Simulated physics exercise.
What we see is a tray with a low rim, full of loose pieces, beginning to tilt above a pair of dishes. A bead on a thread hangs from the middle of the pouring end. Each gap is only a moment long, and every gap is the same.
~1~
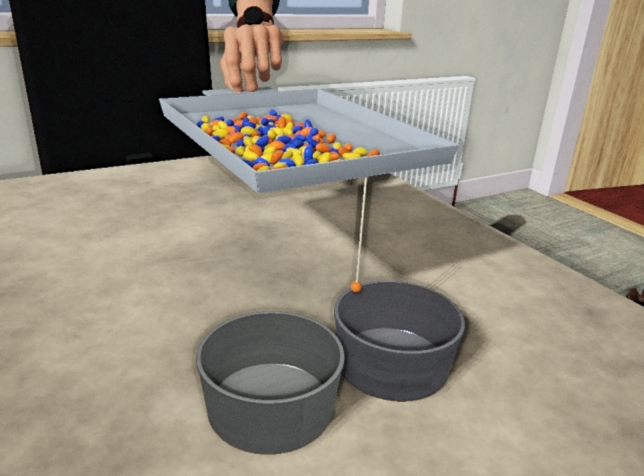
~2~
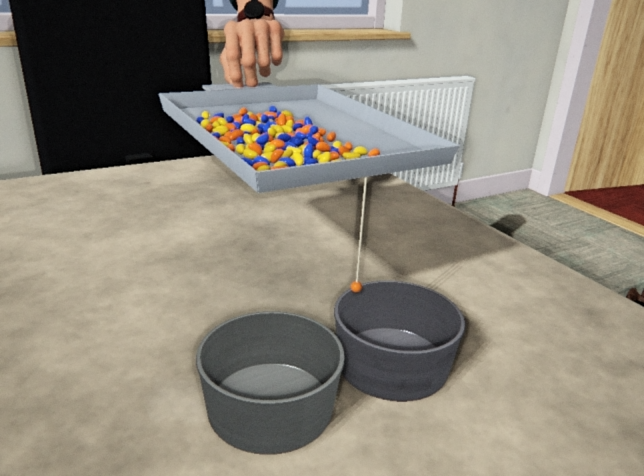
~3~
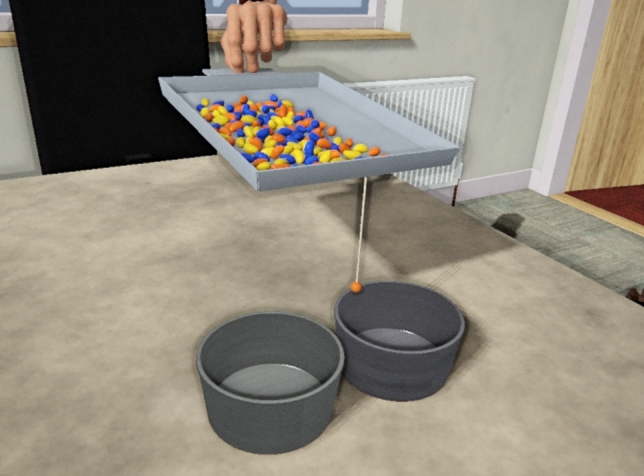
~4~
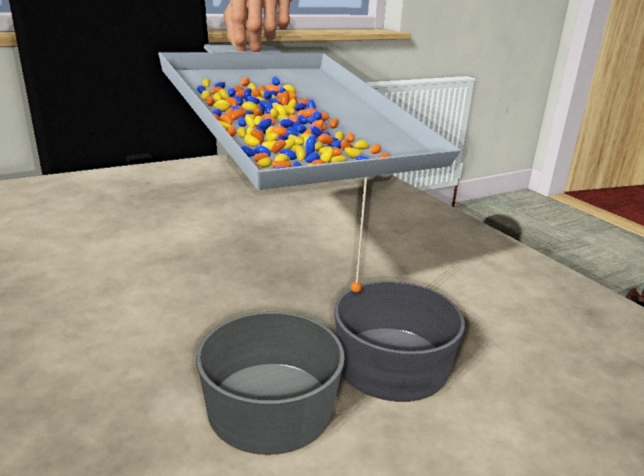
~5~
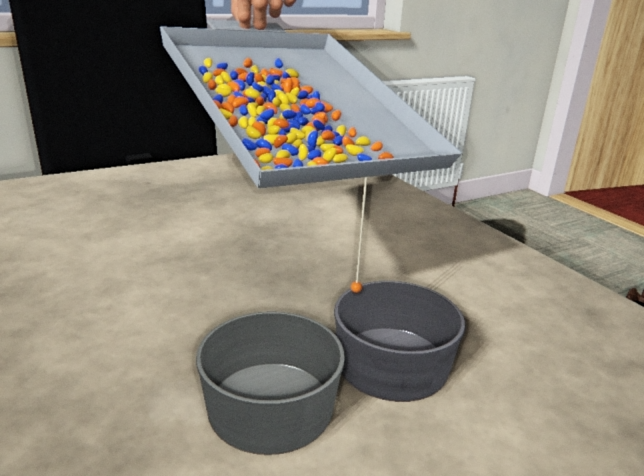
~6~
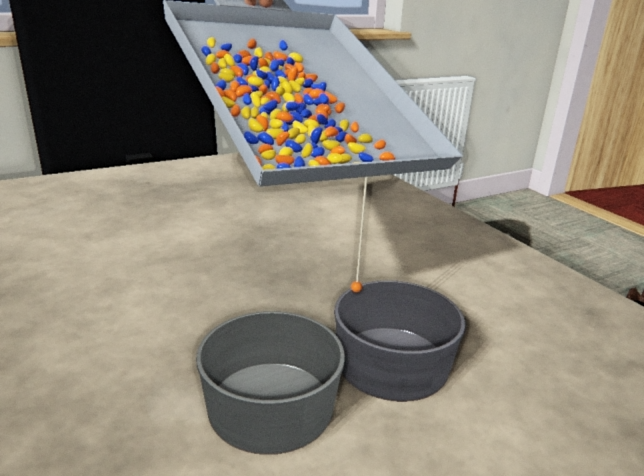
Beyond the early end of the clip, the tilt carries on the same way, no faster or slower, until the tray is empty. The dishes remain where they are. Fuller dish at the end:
Right.
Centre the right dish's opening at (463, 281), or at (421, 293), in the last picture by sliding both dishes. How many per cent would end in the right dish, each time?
20 and 40 in a hundred.
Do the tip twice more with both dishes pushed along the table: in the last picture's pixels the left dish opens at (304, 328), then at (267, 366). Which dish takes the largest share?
The first time it's the right-side dish, the second time it's the right-side dish.
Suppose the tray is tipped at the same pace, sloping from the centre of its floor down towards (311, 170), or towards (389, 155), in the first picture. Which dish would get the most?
Try 1: The left-side dish; try 2: The right-side dish.
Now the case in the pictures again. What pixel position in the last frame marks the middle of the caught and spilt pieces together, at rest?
Somewhere around (413, 371) in the last picture.
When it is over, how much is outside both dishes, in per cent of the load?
It comes to some 40 in a hundred.
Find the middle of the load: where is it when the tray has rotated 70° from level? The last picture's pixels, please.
Somewhere about (355, 128).
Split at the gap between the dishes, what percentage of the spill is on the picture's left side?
Left fraction: Around 0 per cent.
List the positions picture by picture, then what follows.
The first picture shows corners of the pouring end at (259, 170) and (454, 144), level; middle of the load at (267, 140), jelly beans; left dish at (304, 419); right dish at (436, 370); bead on its thread at (357, 287).
The second picture shows corners of the pouring end at (259, 170) and (454, 145), level; middle of the load at (267, 138).
The third picture shows corners of the pouring end at (260, 169) and (455, 146), tipped barely, lowest at the right corner; middle of the load at (267, 130).
The fourth picture shows corners of the pouring end at (261, 169) and (456, 149), tipped a little, lowest at the right corner; middle of the load at (269, 119).
The fifth picture shows corners of the pouring end at (263, 168) and (457, 151), tipped clearly, lowest at the right corner; middle of the load at (271, 108).
The sixth picture shows corners of the pouring end at (265, 168) and (457, 153), tipped clearly, lowest at the right corner; middle of the load at (287, 107); left dish at (304, 420); right dish at (437, 370).
Soon, tray tipped steeply; nearly all on the tray; a stray few in the air.
A while on, tray tipped past a quarter turn; about two thirds on the tray; a small part in the right dish; a small part outside both; about a quarter in the air.
Towards the end, tray tipped past a quarter turn; a small part in the left dish; about two thirds in the right dish; about a third outside both.
Finally, tray tipped past a quarter turn; a small part in the left dish; about two thirds in the right dish; about a third outside both.
